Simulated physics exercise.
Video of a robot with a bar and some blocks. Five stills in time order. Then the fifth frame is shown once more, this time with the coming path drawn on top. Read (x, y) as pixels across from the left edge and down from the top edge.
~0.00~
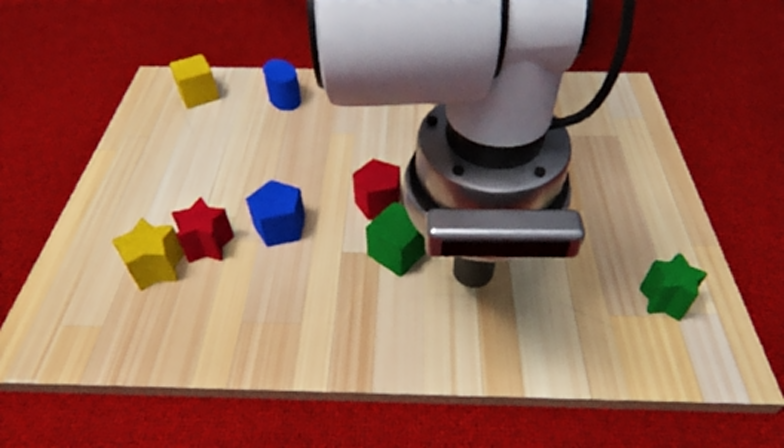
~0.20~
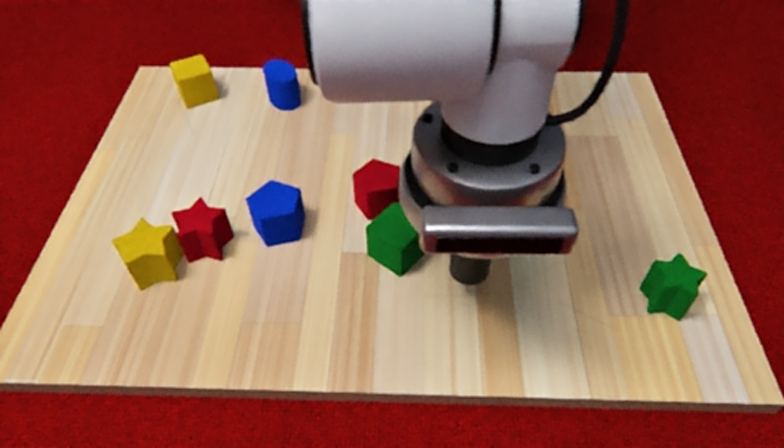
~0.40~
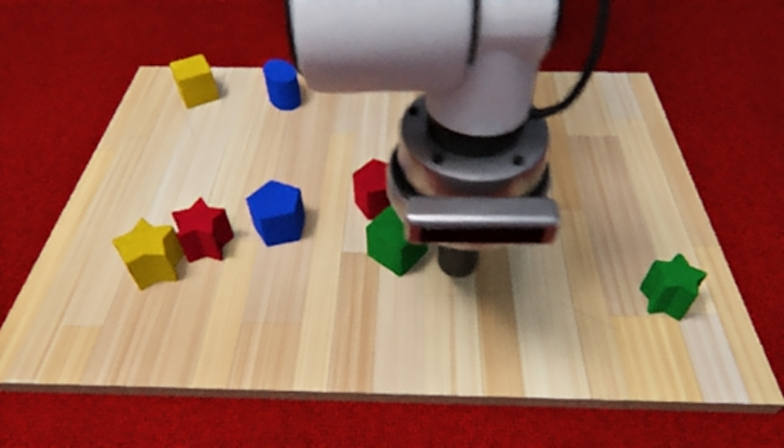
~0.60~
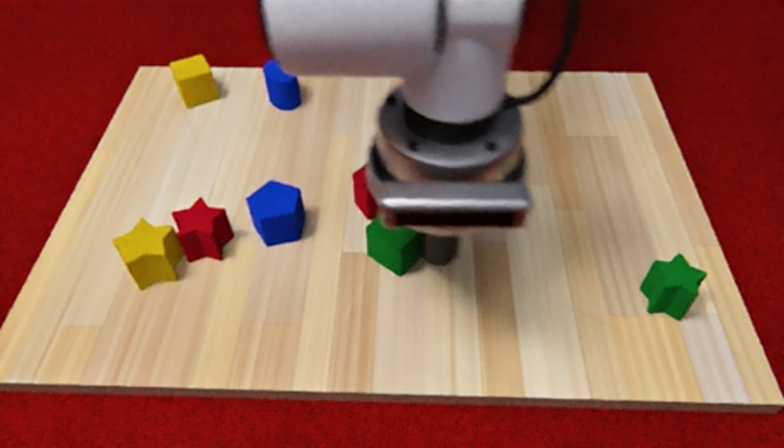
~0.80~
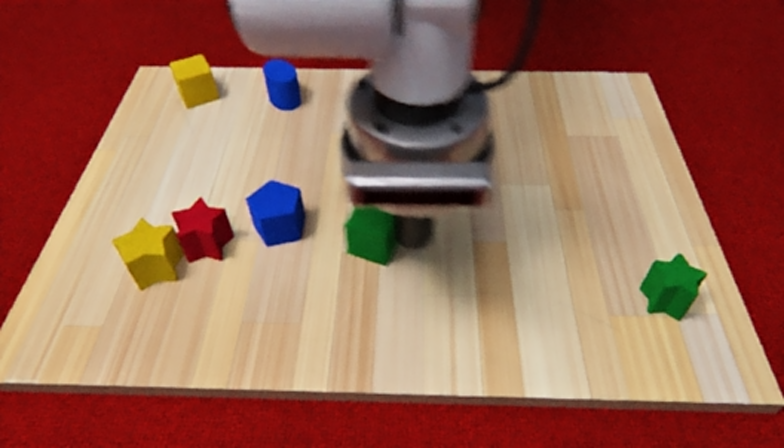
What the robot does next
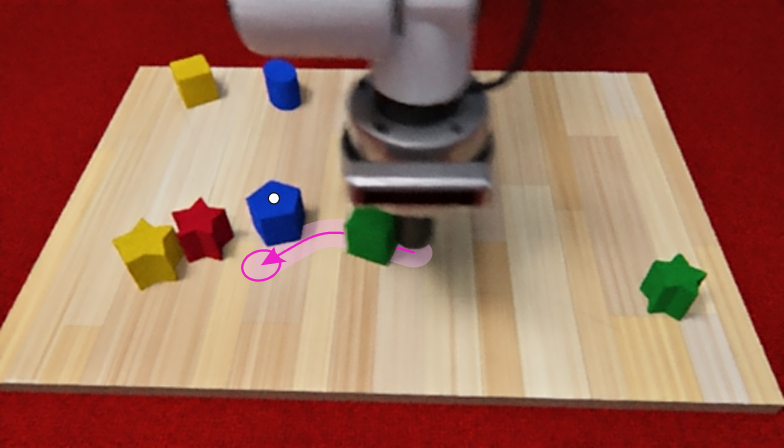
In the video, a robot arm above a wooden board scattered with colored blocks moves its dark bar left and slightly away from the viewer, then pushes a green block a short way left while the star blocks stay still.
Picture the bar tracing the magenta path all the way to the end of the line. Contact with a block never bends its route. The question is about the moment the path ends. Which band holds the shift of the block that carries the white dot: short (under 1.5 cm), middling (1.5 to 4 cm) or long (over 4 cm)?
It goes a long way, over 4 cm.
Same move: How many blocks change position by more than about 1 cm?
Answer: 3+.
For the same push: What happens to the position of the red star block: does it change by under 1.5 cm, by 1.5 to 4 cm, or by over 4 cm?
The answer will be the middling band, 1.5 to 4 cm.
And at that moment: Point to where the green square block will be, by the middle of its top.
By then it is at (229, 213).
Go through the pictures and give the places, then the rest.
Bar's lower end at (473, 272); yellow star block at (143, 239); red star block at (197, 216); blue five-sided block at (274, 198); green square block at (398, 224), in the first picture.
Bar at (469, 270); blocks still, in the second picture.
Bar at (457, 262); blocks still, in the third picture.
Bar at (439, 251); blocks still, in the fourth picture.
Bar at (414, 235); yellow star block at (143, 239); red star block at (197, 216); blue five-sided block at (274, 198); green square block at (373, 215), in the fifth picture.
Drawn move, from (414, 252) via (362, 238) and (309, 238), ending at (261, 265); the dot is on the blue five-sided block.
One third of the way, bar at (360, 220); green square block at (318, 205), turned 15° anticlockwise.
Two thirds of the way, bar at (304, 222); yellow star block at (139, 241); red star block at (181, 216), turned 35° anticlockwise; blue five-sided block at (224, 188), turned 15° clockwise; green square block at (263, 202).
At the end, bar at (256, 248); yellow star block at (139, 241); red star block at (173, 210), turned 65° anticlockwise; blue five-sided block at (211, 184), turned 50° clockwise; green square block at (229, 213), turned 30° clockwise.
